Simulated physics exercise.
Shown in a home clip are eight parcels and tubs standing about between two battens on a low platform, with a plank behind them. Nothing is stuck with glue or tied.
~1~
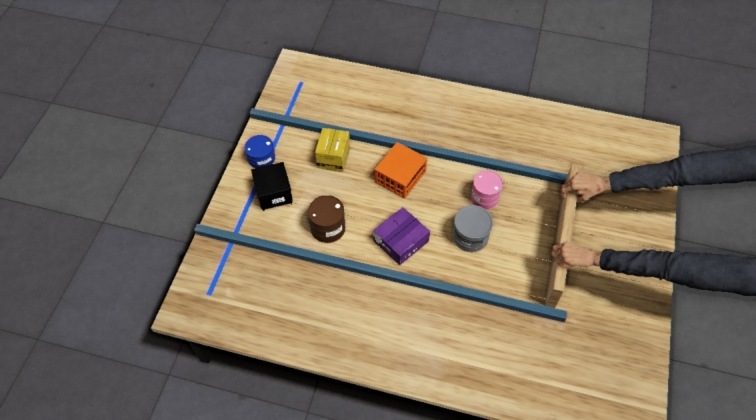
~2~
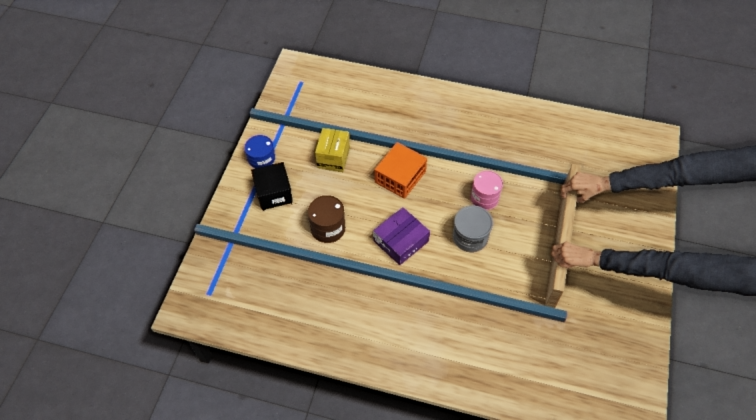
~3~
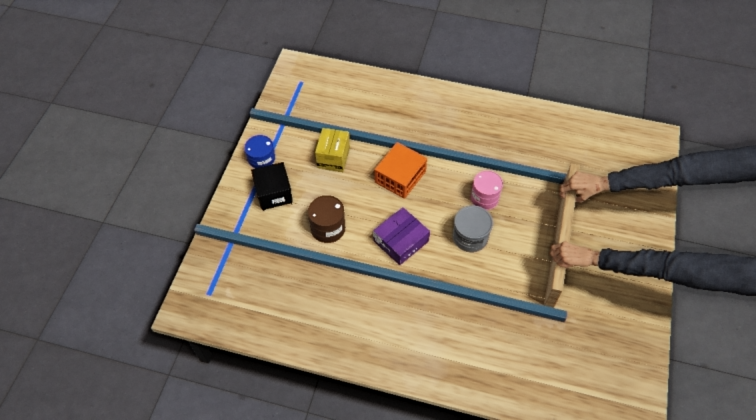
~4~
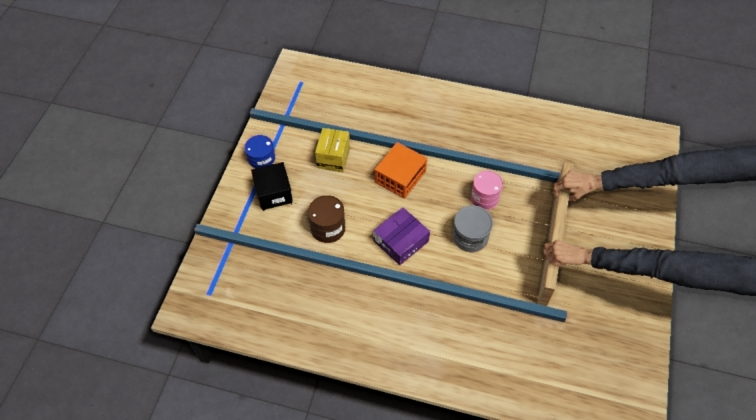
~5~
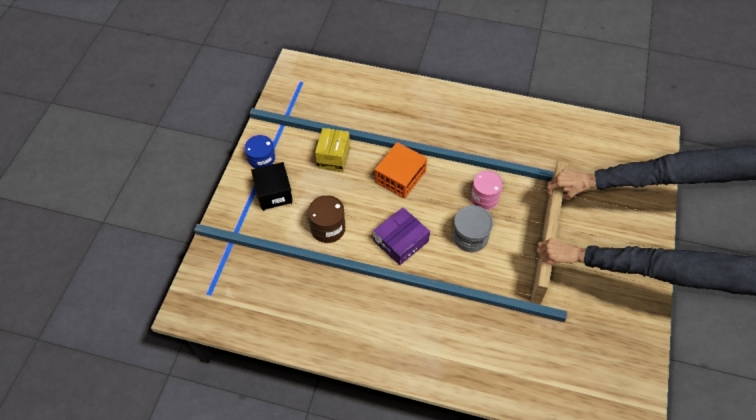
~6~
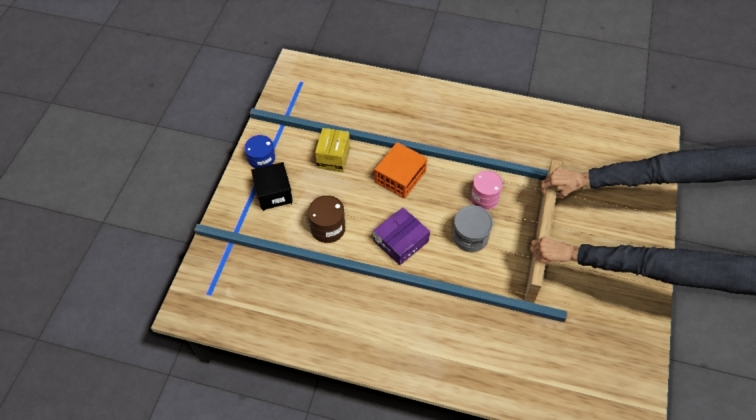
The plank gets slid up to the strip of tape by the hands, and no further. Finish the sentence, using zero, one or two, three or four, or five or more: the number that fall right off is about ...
The number that fall right off is about five or more.
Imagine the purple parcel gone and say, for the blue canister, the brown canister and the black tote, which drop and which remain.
The blue canister falls away while the brown canister remains in place, and the black tote falls away.
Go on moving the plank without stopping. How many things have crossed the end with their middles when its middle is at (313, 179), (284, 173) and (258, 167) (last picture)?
Counts per position: 0 / 2 / 5.
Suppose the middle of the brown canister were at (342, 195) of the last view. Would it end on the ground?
Started there, the object drops over the edge.
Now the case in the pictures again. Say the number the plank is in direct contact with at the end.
Well, it touches 3.
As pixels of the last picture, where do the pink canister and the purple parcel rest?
Taking them in turn, first comes (258, 139), then (223, 209).
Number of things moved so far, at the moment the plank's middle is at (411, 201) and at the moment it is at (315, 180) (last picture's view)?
At the first place 4, at the second 8.
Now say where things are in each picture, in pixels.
Blue canister (260, 152); black tote (272, 187); yellow parcel (333, 150); plank (563, 234); tape (260, 178), in the first frame.
Black tote (272, 187); plank (563, 234), in the second frame.
Yellow parcel (333, 150); purple parcel (401, 236), in the third frame.
Blue canister (260, 152); grey pail (472, 229), in the fourth frame.
Black tote (272, 187); brown canister (327, 219), in the fifth frame.
Blue canister (260, 152); black tote (272, 187); yellow parcel (333, 150); plank (543, 230); tape (260, 178), in the sixth frame.
Soon after, none off yet; blue canister at rest near (260, 152); black tote at rest near (272, 187); yellow parcel at rest near (333, 150).
By the end, the number that fall off is five or more; fallen, orange crate, brown canister, yellow parcel, black tote and blue canister.
